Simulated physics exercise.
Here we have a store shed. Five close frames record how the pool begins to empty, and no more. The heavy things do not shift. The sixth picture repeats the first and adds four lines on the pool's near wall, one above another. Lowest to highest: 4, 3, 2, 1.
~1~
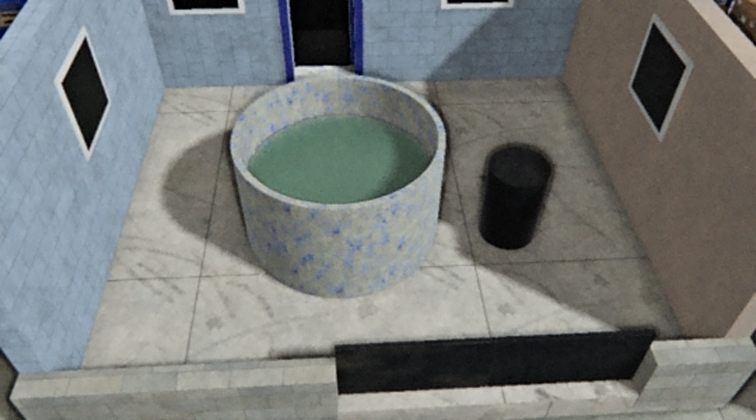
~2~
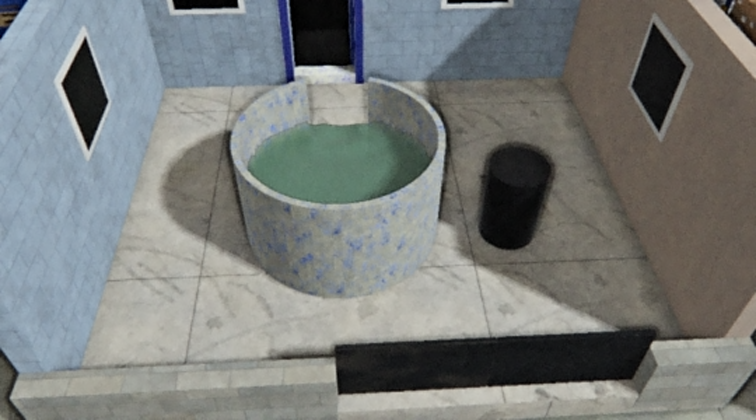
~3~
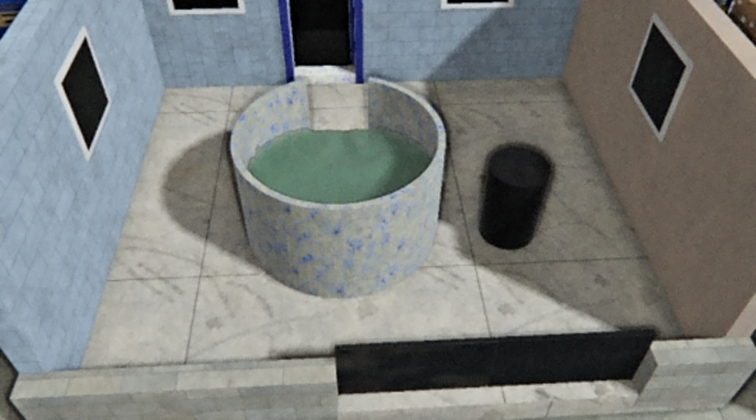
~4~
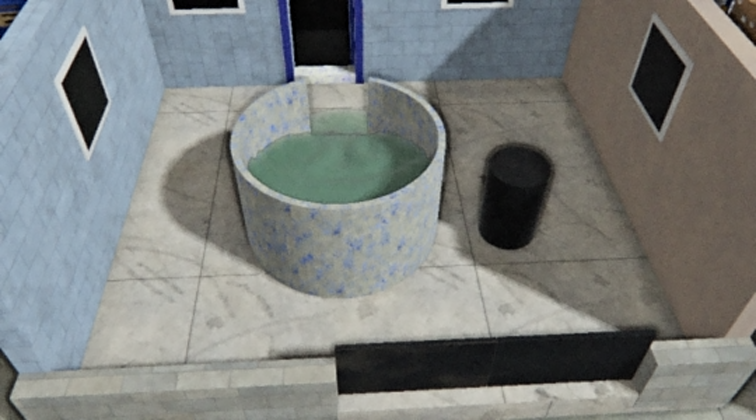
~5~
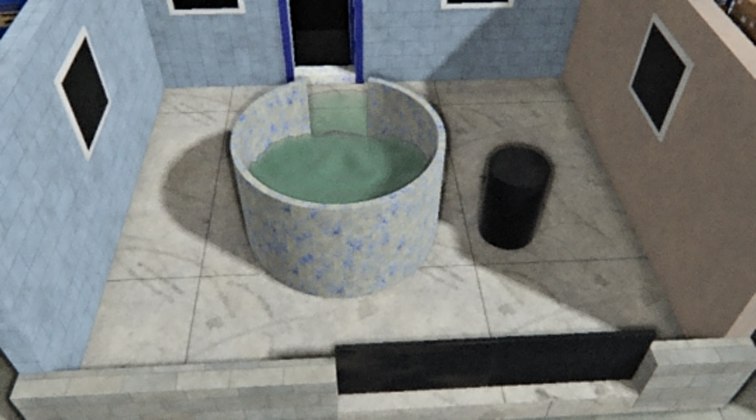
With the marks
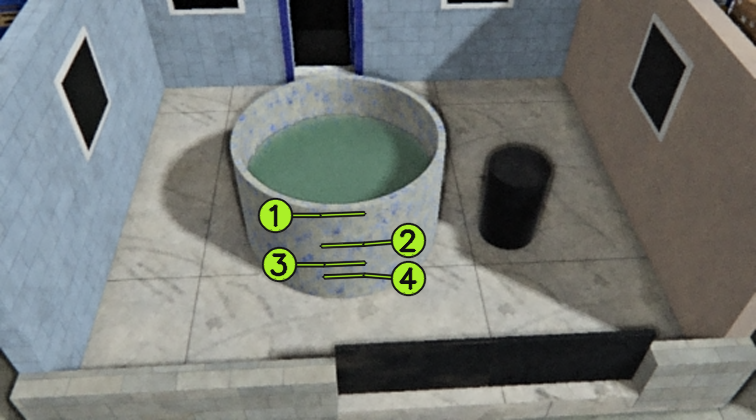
Green water sloshing and sinking slightly in a round speckled pool as a gap opens in its back wall, facing a blue doorway.
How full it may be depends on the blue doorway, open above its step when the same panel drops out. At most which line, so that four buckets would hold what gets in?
Use mark 4.
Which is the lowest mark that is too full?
Here it is mark 3.
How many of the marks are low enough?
One.
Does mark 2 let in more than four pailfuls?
Yes.
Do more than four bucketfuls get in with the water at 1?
Yes, that goes wrong.
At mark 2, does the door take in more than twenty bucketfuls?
Yes, it does.
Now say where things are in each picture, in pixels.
Water in the pool at rest, its middle at (340, 170); foot of the blue doorway at (325, 84); shut gate at (494, 346).
Water covers 1 % of the ground, its front hidden from here.
Water covers 3 % of the ground, its front hidden from here.
Water covers 7 % of the ground, its front hidden from here.
Water covers 12 % of the ground, its front hidden from here.
On the marked copy, 1 at (341, 214); 2 at (343, 245); 3 at (344, 263); 4 at (344, 276); from the bottom up 4, 3, 2, 1.
With 1, dozens of bucketfuls pour in.
With 2, dozens of bucketfuls pour in.
With 3, about 10 bucketfuls get in.
With 4, a bucket or two gets in.
